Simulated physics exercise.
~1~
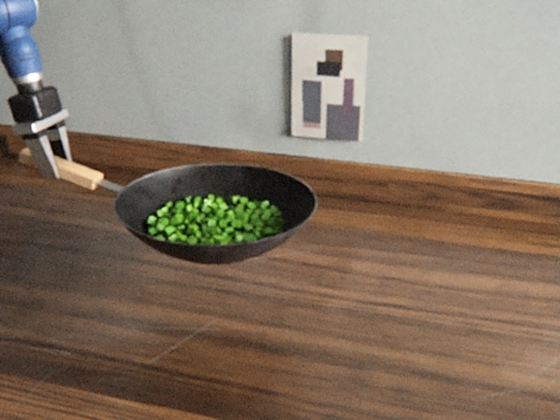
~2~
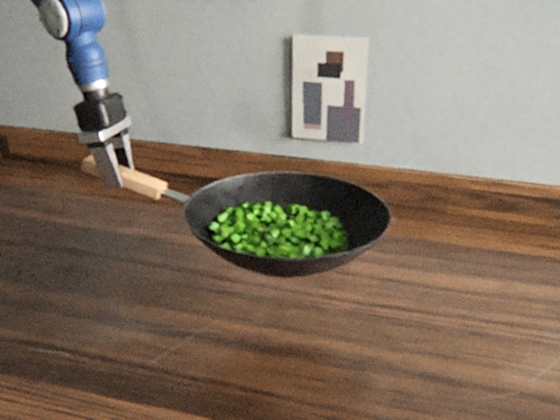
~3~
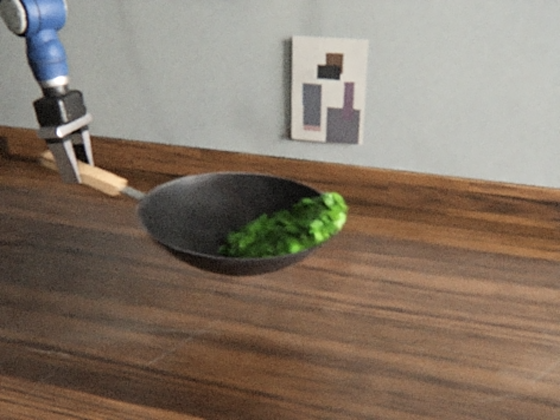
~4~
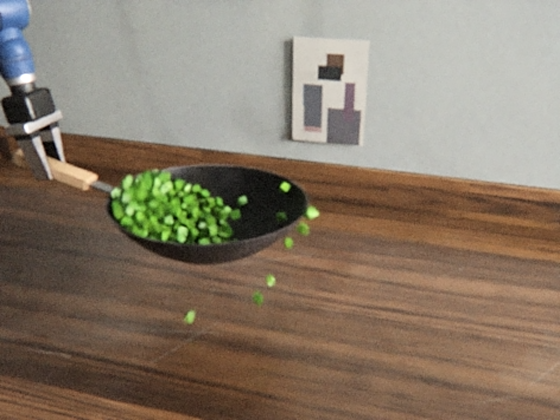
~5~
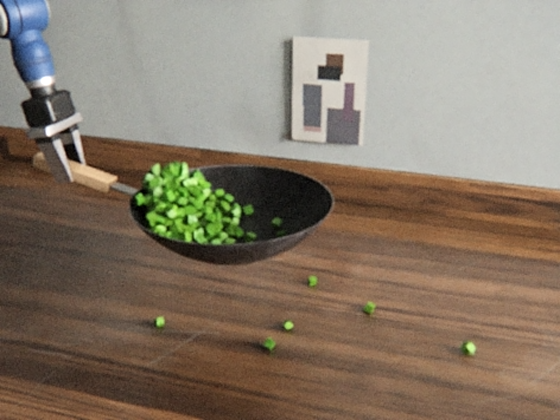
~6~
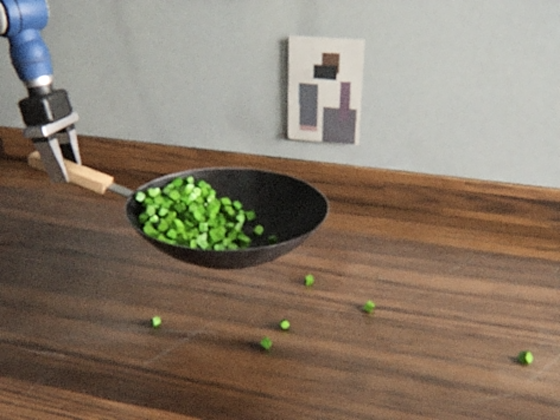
Over a wooden counter, a robot arm jerks a wok, spilling a few green dice.
